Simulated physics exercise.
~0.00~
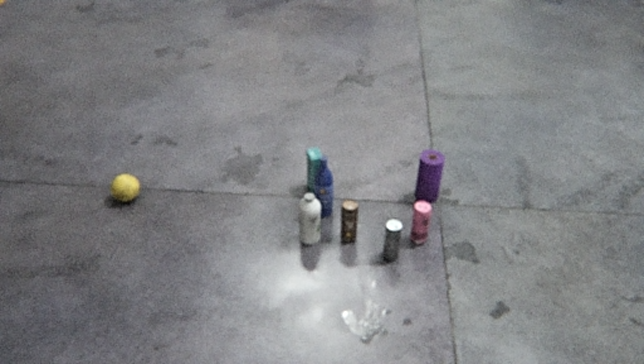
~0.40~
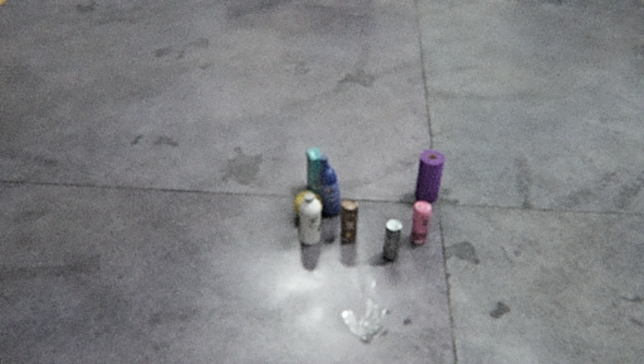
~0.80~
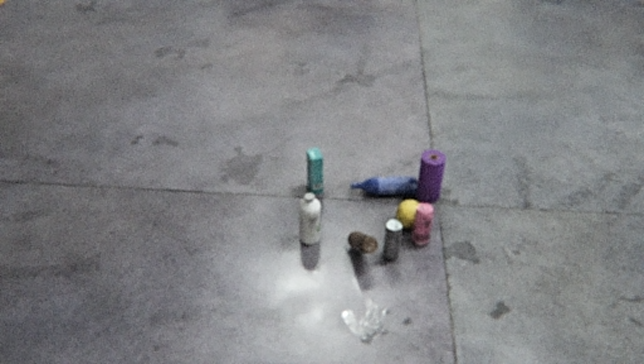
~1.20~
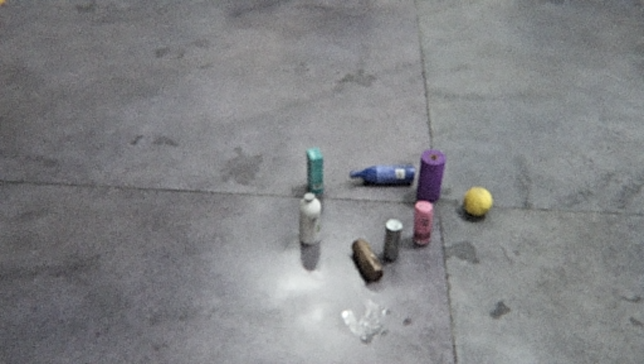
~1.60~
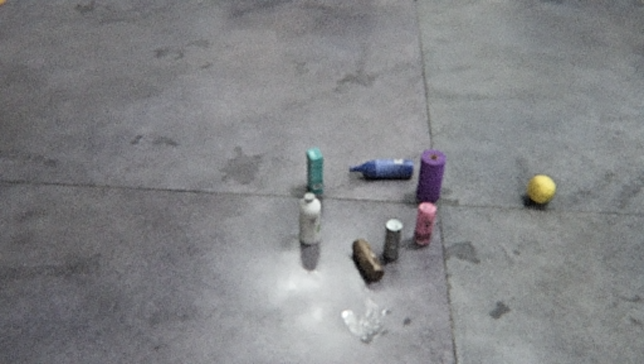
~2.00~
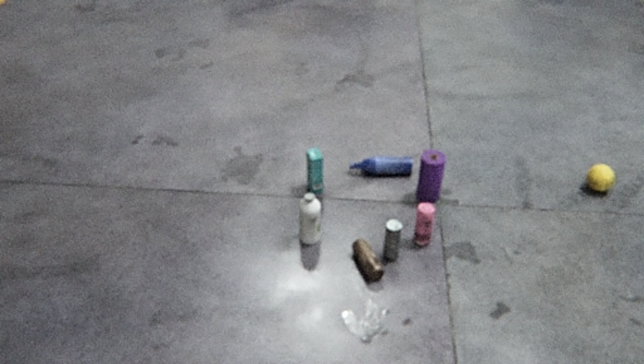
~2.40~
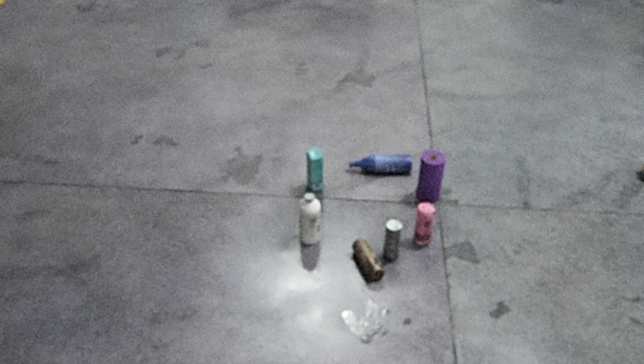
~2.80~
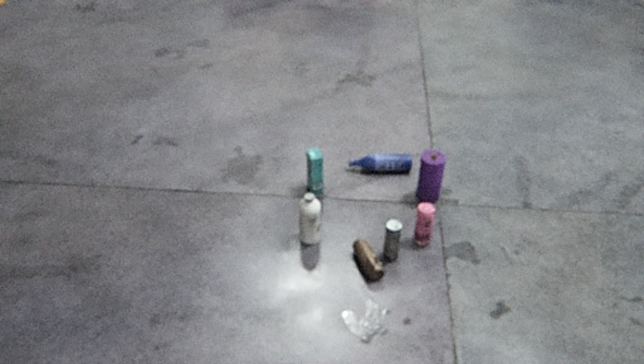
Bottles, cans and a purple roll standing on grey floor, a yellow ball rolling through rightward, toppling a blue bottle and brown can.
